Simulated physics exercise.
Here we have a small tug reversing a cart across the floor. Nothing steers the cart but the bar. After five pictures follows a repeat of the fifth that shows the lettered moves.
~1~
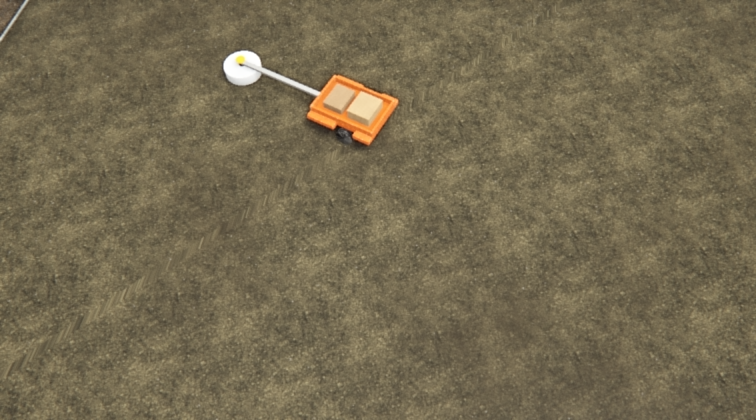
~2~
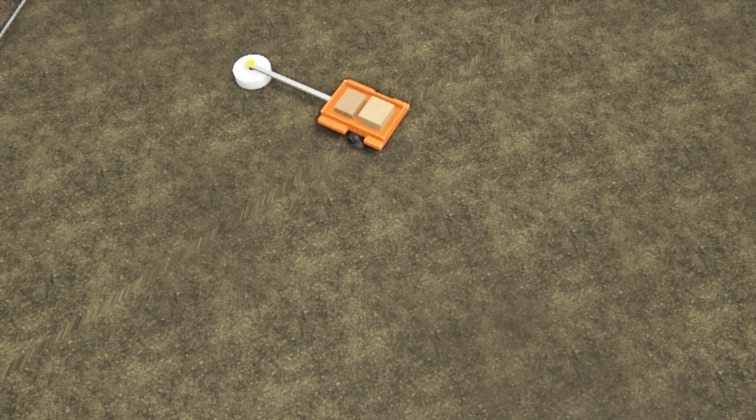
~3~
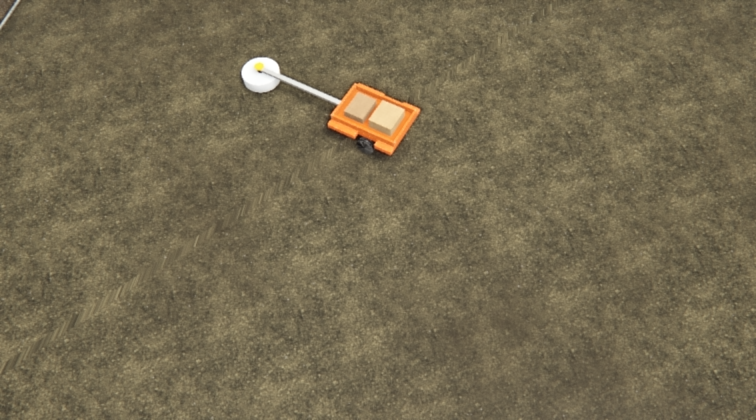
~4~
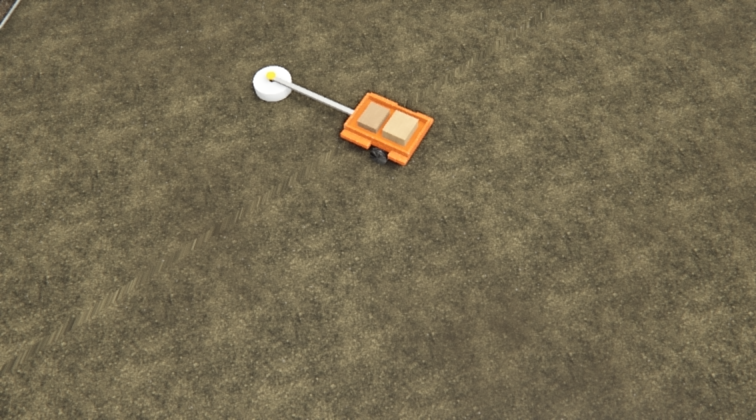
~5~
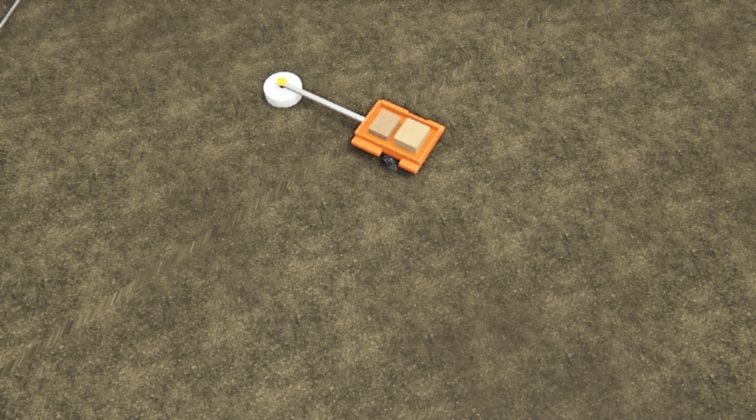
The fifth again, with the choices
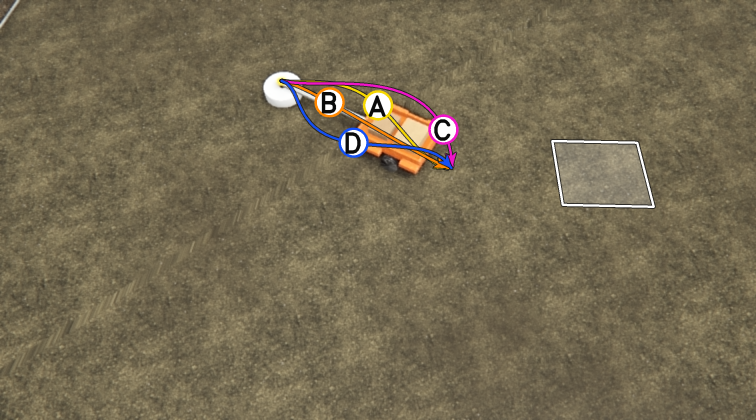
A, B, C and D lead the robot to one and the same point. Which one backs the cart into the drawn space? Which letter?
Choose route D.
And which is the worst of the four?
Route C.
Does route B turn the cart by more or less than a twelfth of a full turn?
Less.
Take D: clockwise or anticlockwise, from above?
Anticlockwise.
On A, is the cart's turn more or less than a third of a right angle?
Less than that.
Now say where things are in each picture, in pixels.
In the first picture, robot (243, 66); orange cart (353, 107).
In the second picture, robot (252, 70); orange cart (364, 112).
In the third picture, robot (261, 73); orange cart (374, 117).
In the fourth picture, robot (273, 82); orange cart (387, 126).
In the fifth picture, robot (283, 88); orange cart (398, 134).
On the marked copy, A from (282, 81) via (373, 101) to (448, 169); B from (282, 81) via (365, 122) to (448, 168); C from (282, 81) via (394, 90) to (452, 166); D from (282, 81) via (346, 141) to (452, 168); the bay at (601, 173).
Following D. Soon after the start, robot (319, 137), cart (458, 155).
Later, robot (394, 153), cart (539, 166).
In the end, robot (451, 177), cart (600, 174); the cart stands in the bay.
As for the rest, A leaves the cart at (582, 256), out of the bay; B leaves the cart at (600, 218), out of the bay; C leaves the cart at (550, 287), out of the bay.
